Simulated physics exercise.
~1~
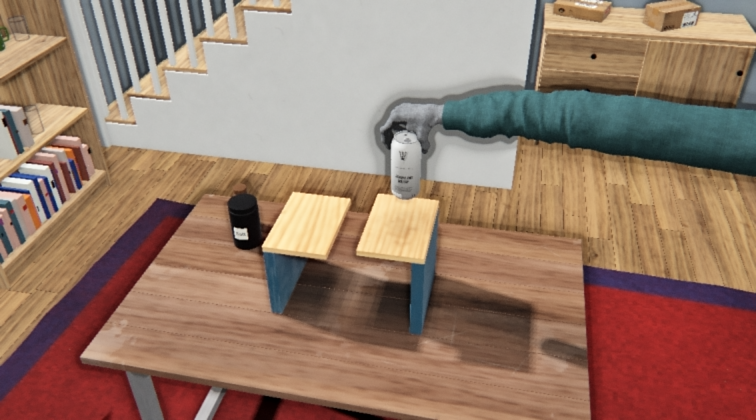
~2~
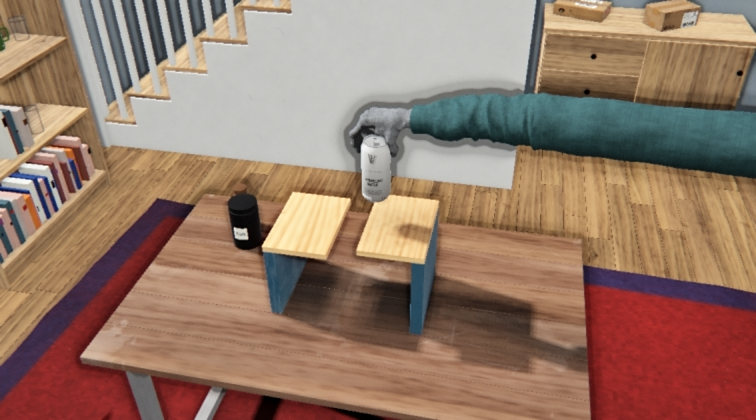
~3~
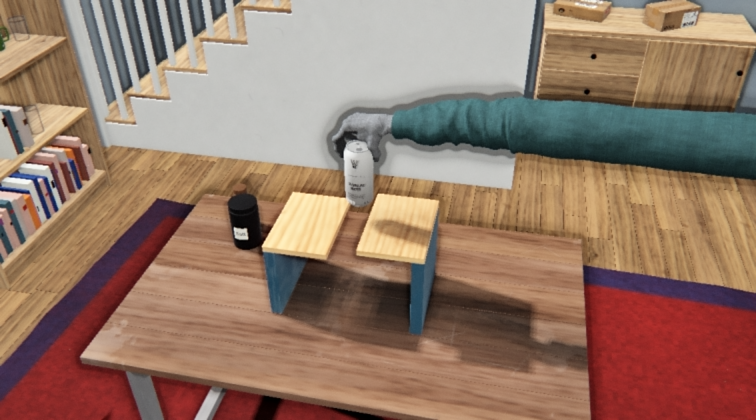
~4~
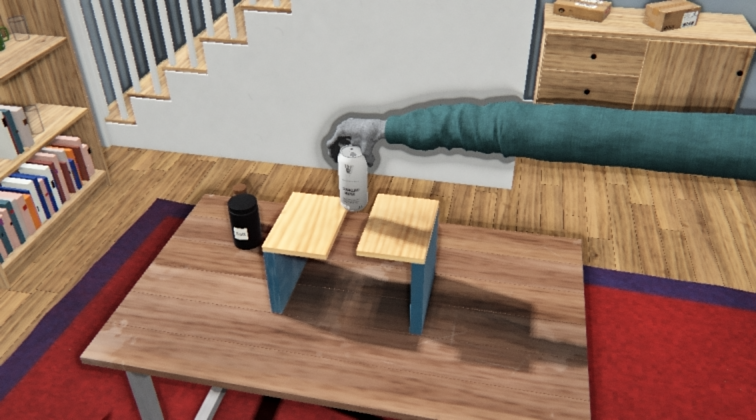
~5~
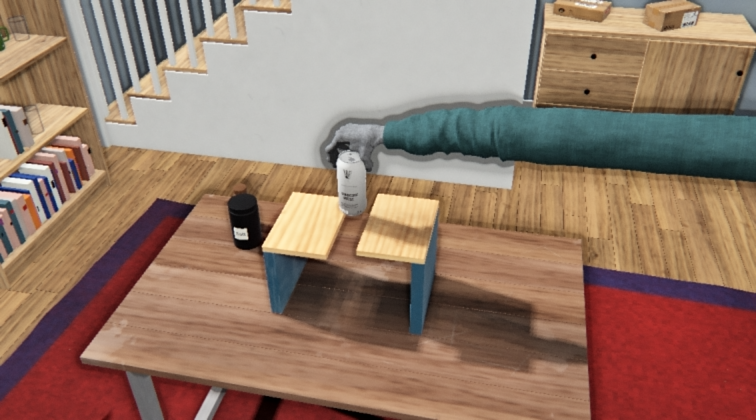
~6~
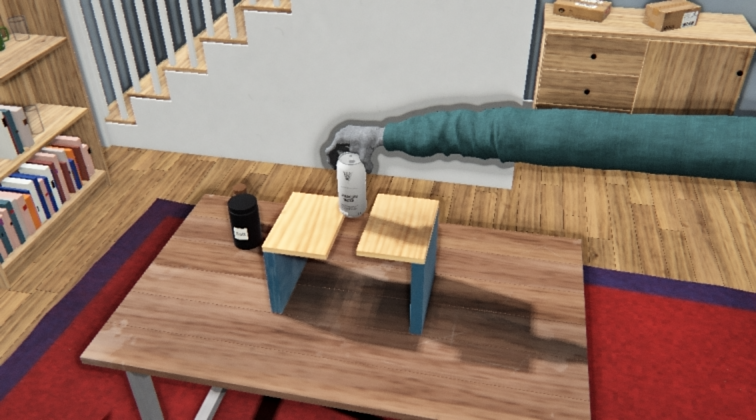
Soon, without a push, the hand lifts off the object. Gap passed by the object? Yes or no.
Yes.
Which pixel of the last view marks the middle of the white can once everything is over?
Looks like it settles somewhere around (355, 271).
Then, 0.20 s past the last view, white can displaced about its own width near (353, 218).
Then, 0.40 s past the last view, white can displaced well along near (355, 259).
Finally, moved from the start, white can; the other 2 still in place. Final places as the last picture's camera would see them, white can near (355, 271). The can goes down the gap.
